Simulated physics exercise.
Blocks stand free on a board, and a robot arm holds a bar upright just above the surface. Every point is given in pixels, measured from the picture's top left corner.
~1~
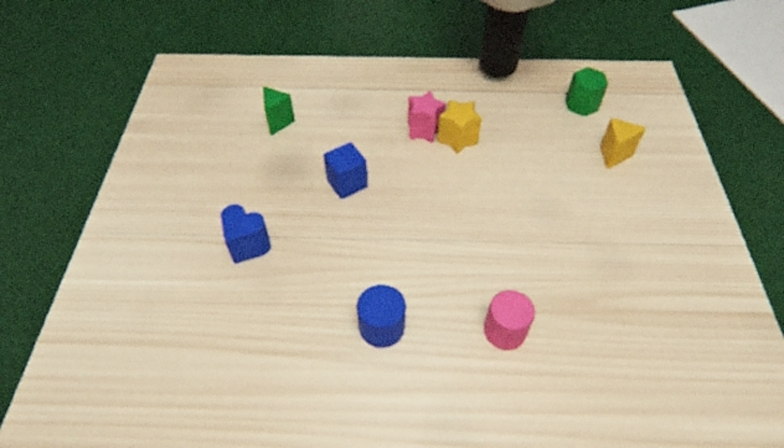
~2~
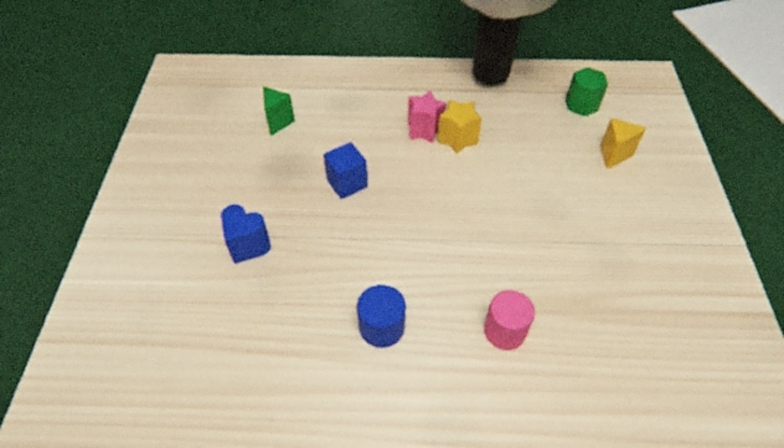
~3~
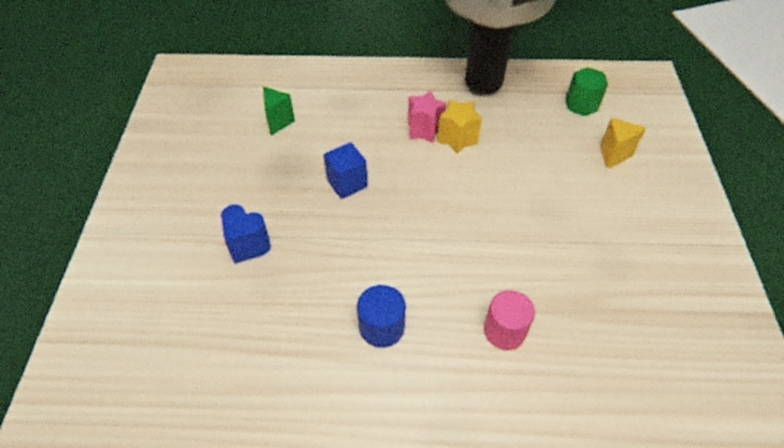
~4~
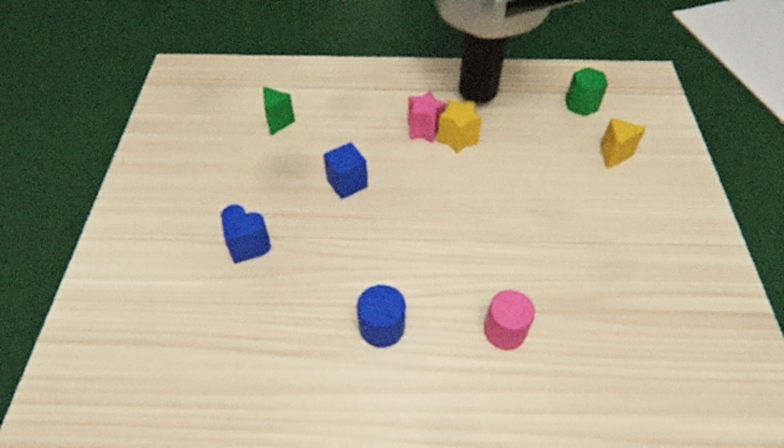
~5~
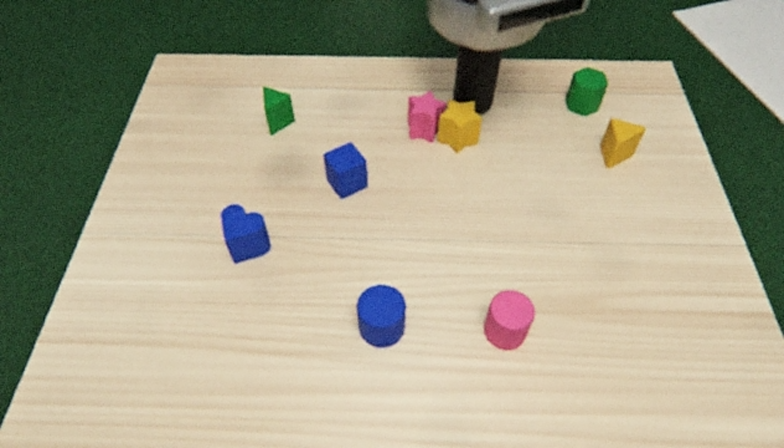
A robot arm's dark bar moved slowly down and slightly left from the board's top edge to just behind the yellow star, while the colourful blocks scattered across the pale board stayed still.
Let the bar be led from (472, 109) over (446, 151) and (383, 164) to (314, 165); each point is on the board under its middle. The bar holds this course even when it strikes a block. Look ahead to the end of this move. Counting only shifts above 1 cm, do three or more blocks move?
I expect so.
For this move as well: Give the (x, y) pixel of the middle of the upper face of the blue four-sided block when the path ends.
So, by the moment the path ends, you'll find the top centre of the blue four-sided block at (320, 168).
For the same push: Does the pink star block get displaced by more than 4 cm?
Answer: No.
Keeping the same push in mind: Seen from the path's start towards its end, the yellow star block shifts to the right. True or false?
This is false.
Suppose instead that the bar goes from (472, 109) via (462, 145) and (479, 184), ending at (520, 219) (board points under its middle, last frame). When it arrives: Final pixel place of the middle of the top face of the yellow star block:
The middle of its upper face should be somewhere near (448, 172).
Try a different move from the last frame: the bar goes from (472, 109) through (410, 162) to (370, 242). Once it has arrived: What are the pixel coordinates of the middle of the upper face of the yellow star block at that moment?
By then it is at (453, 141).
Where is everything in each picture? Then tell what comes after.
The first picture shows bar's lower end (498, 67); green triangular block (273, 96); blue four-sided block (345, 157); pink star block (426, 103); yellow star block (461, 111).
The second picture shows bar (491, 74); blocks still.
The third picture shows bar (484, 82); blocks still.
The fourth picture shows bar (478, 92); blocks still.
The fifth picture shows bar (472, 103); green triangular block (273, 96); blue four-sided block (345, 157); pink star block (426, 103); yellow star block (461, 111).
What follows on the original path. One third of the way, bar (446, 144); pink star block (416, 110), turned 70° clockwise; yellow star block (440, 150).
Two thirds of the way, bar (382, 157); pink star block (403, 110); yellow star block (429, 164), turned 20° anticlockwise.
At the end, bar (313, 159); green triangular block still; blue four-sided block (320, 168), turned 55° anticlockwise; pink star block (403, 110), turned 135° clockwise; yellow star block (429, 164), turned 20° anticlockwise.
